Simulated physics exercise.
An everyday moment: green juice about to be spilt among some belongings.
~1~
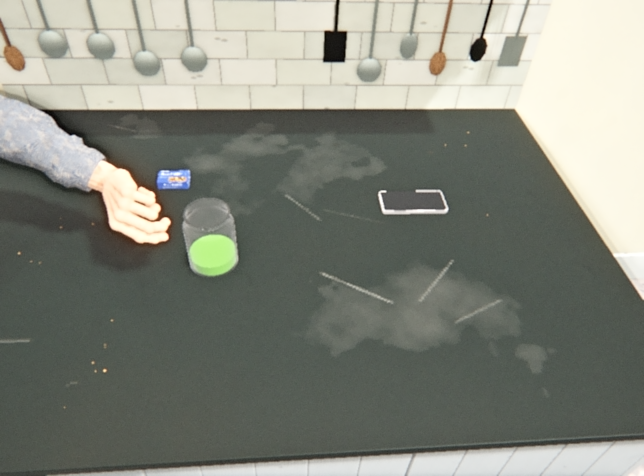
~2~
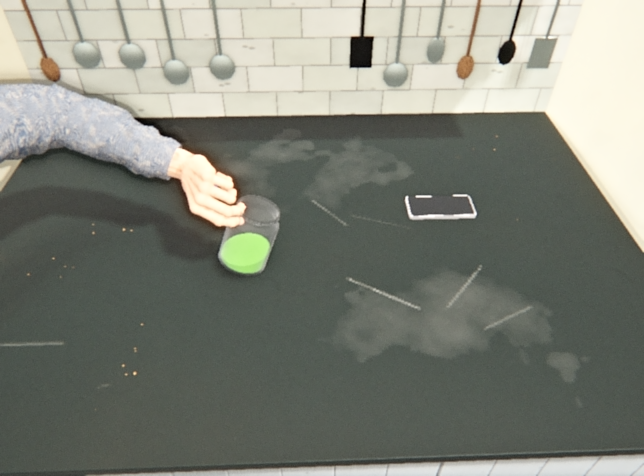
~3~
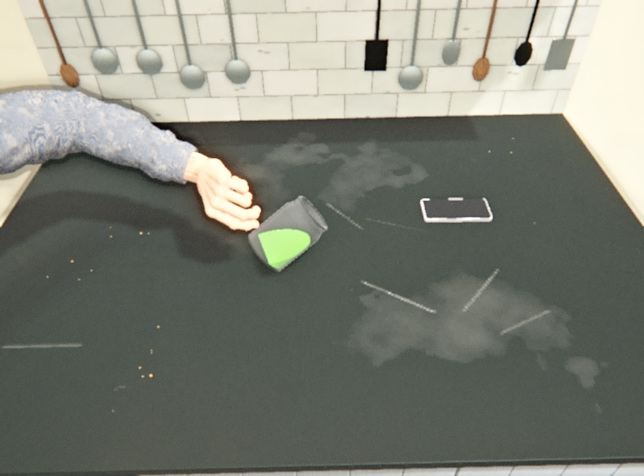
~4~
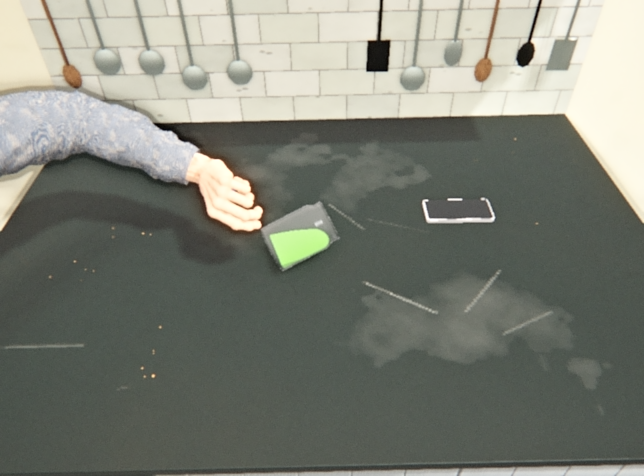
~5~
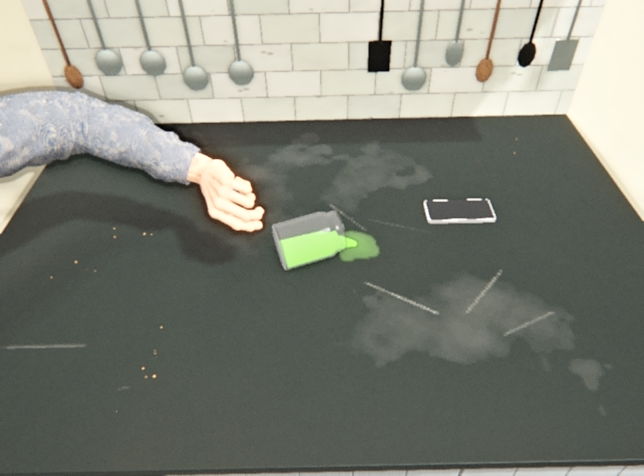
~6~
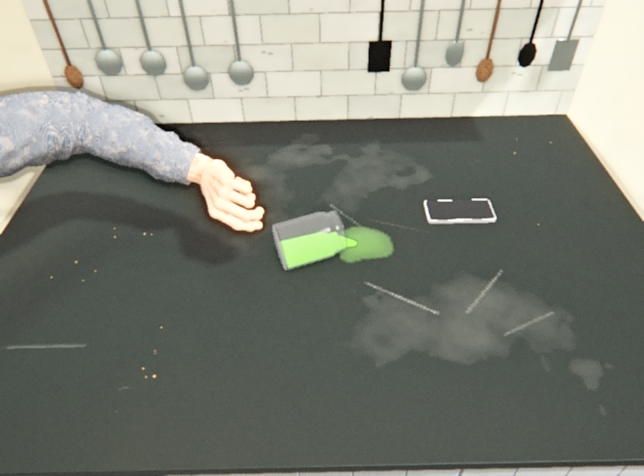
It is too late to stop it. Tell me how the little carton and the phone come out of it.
The little carton stays dry and the phone gets wet.
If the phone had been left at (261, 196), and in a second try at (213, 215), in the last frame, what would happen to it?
At the first place it stays dry, at the second it remains untouched.
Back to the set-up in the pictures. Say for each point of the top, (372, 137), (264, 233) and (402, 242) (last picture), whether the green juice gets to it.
First not reached, second not reached, third wet.
Soon after, the puddle covers about as much as a plate; the little carton is dry; the phone is wet.
In the end, the puddle covers about as much as a plate; the little carton is dry; the phone is wet.
